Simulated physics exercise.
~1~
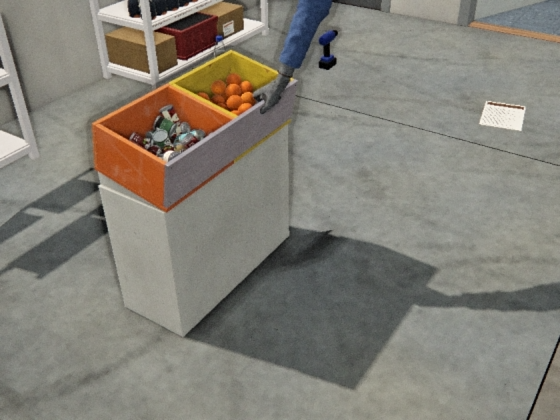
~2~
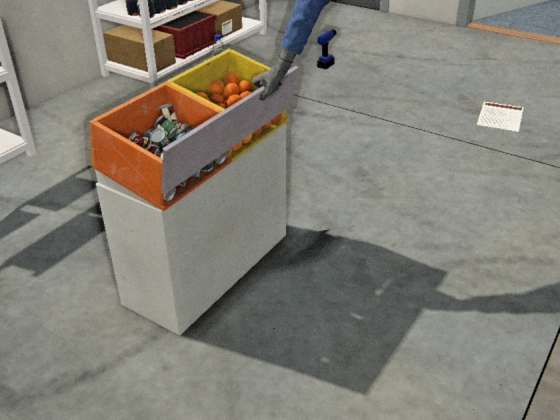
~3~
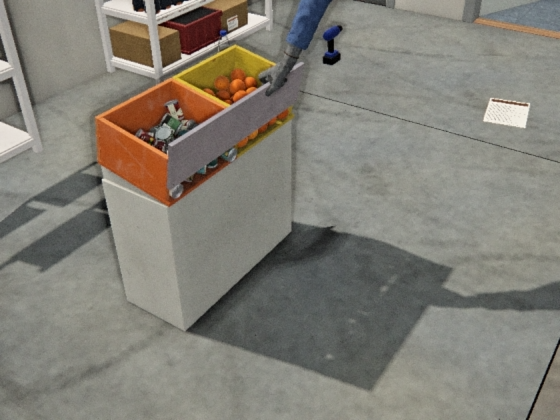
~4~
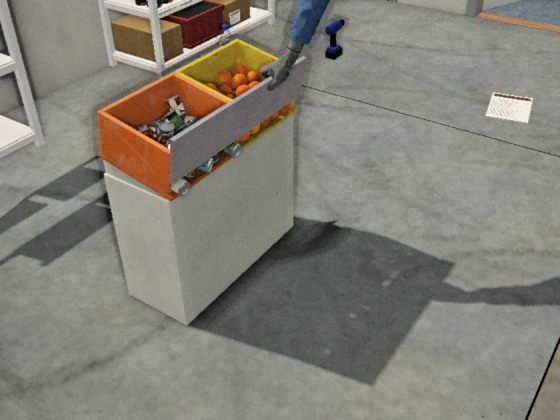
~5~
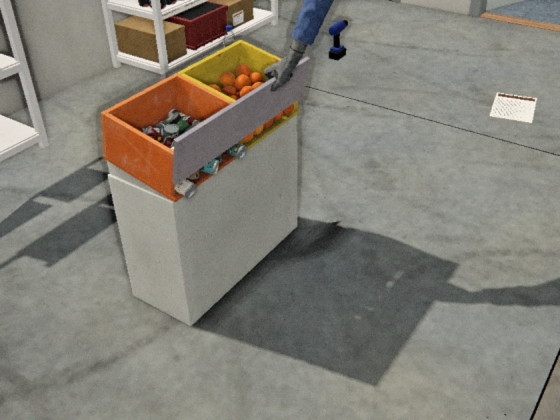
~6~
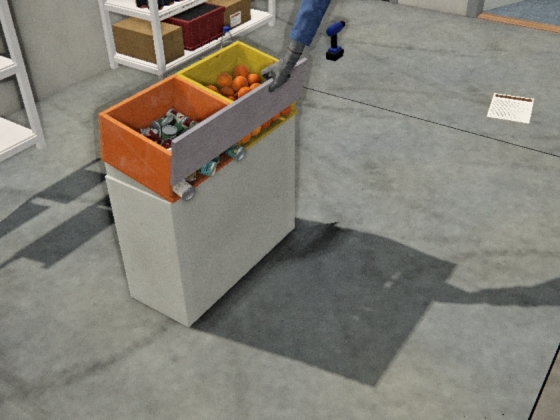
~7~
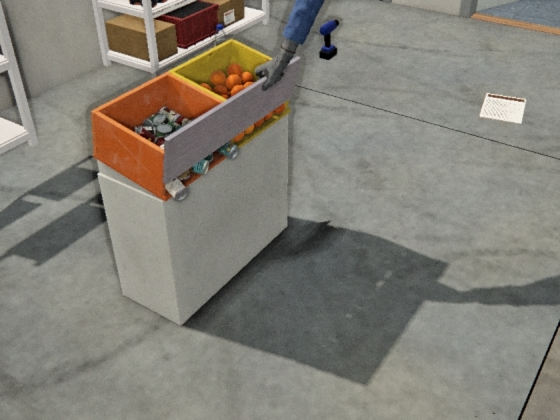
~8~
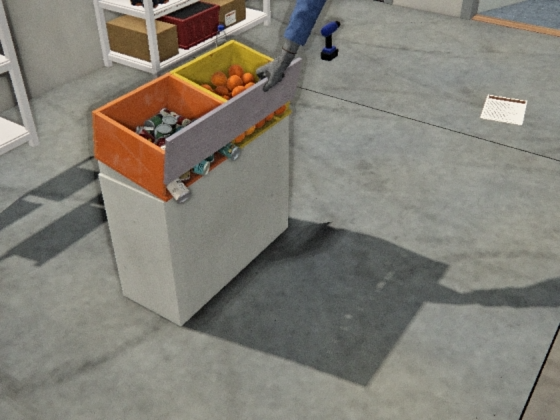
The clip opens on an orange bin of small tins and a yellow bin of oranges, side by side on a pale stand in a room with a concrete floor and shelves behind. A blue-sleeved arm with a gray hand grips the long gray gate across their front. The hand lifts the gate a little, opening a gap along the bottom. Several tins shift into the gap under the orange bin's side and poke out over the edge. The gate then stays raised while the view sways slightly. At the end, the hand still holds it, tins jut from the gap, and most of the load remains in both bins.
